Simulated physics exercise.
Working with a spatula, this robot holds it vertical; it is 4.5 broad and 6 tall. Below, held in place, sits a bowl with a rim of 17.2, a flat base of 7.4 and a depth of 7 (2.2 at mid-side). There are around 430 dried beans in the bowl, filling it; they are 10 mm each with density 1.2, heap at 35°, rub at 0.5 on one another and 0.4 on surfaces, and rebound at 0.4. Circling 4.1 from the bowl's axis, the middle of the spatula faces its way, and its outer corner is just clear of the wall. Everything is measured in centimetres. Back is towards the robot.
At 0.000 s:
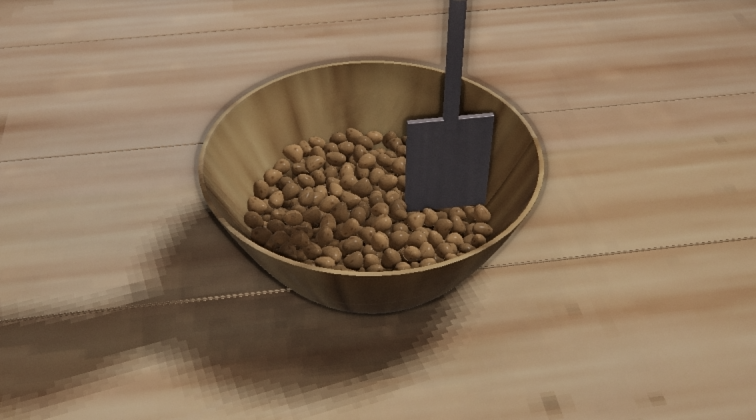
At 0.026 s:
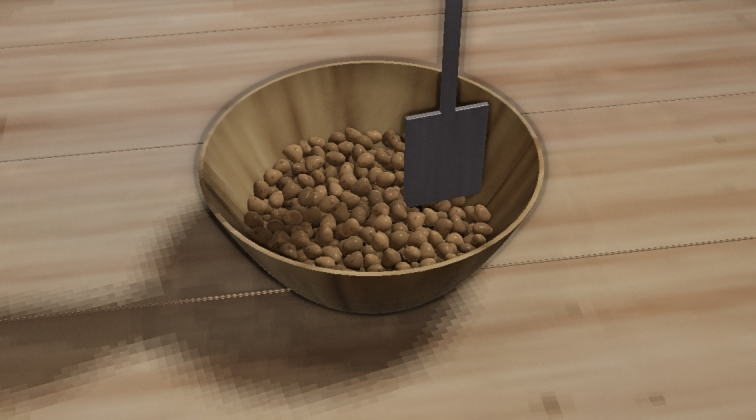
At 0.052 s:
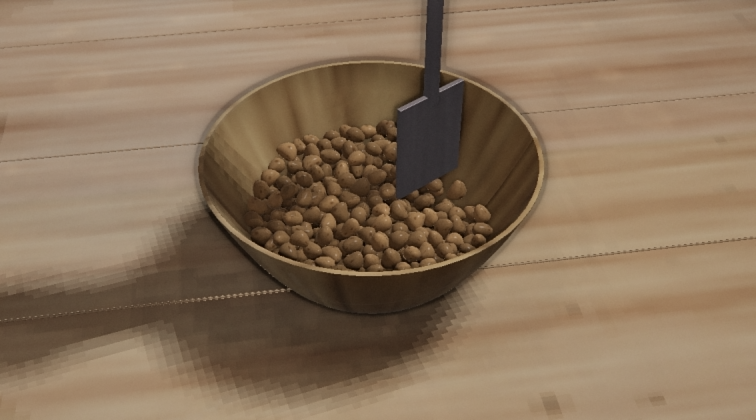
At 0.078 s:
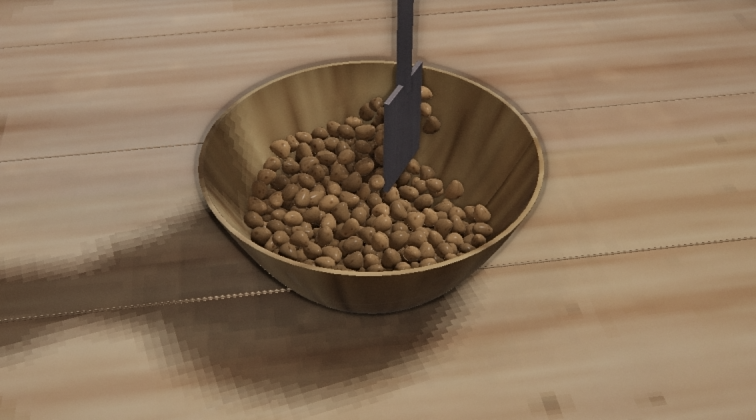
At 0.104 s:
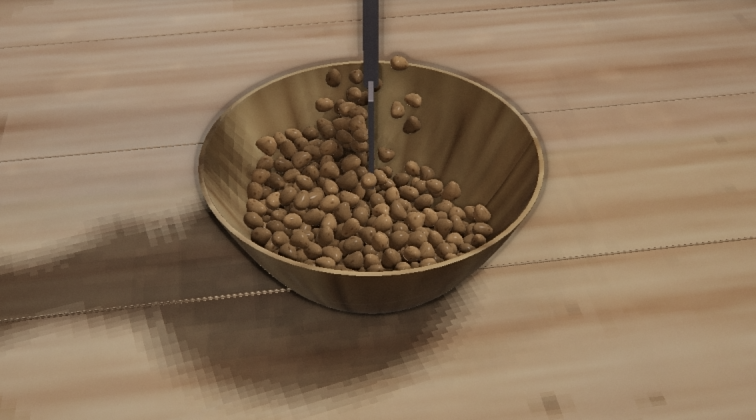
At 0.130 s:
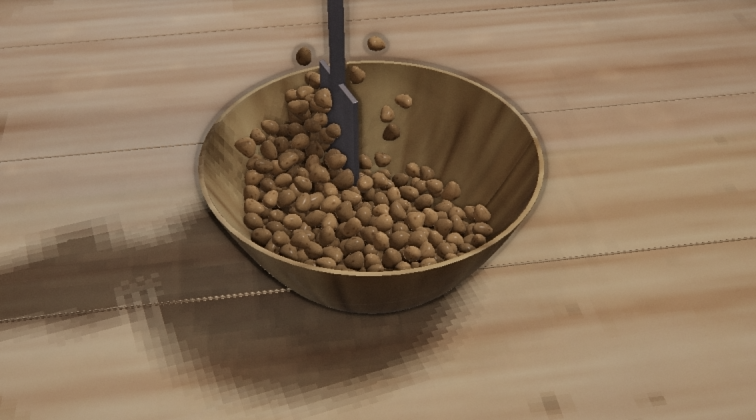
A wide tan bowl sits on a pale wooden plank surface, seen from above at an angle by a camera that stays still. Small brown beans fill its lower part, and a dark grey spatula stands upright at the right. The spatula sweeps leftward along the back, turning edge-on and then angled again, pushing beans up the back left wall and tossing a few above the rim.
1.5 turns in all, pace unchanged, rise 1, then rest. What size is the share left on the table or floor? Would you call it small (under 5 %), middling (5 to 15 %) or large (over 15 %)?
I would call it large.
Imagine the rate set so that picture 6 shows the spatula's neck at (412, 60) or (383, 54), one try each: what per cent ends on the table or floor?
So, roughly 5 percent the first time and 10 percent the second.
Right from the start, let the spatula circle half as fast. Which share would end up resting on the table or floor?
In that case it comes to around 5 percent.
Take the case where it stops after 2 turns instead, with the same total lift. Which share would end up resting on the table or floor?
Roughly 25 per cent would end up there.
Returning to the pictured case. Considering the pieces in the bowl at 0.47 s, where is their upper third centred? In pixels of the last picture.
At about (371, 161).
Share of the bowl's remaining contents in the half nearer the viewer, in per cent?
Some 50 per cent.
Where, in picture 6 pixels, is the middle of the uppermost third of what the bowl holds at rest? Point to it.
It is centred near (358, 212).
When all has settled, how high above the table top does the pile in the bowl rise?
6.0 cm or so.
By 0.30 s, 272° round, highest piece 11 above the table; 394 in the bowl, 8 on the table or floor, 29 in flight or on the tool.
By 0.47 s, 78° round, highest piece 9 above the table; 356 in the bowl, 55 on the table or floor, 20 in flight or on the tool.
By 0.76 s, 180° round, highest piece 7 above the table; 347 in the bowl, 84 on the table or floor.
By 1.46 s, 180° round, highest piece 6 above the table; 347 in the bowl, 84 on the table or floor.
Final count, 347 in the bowl, 84 on the table or floor. That is 19 % on the table or floor.
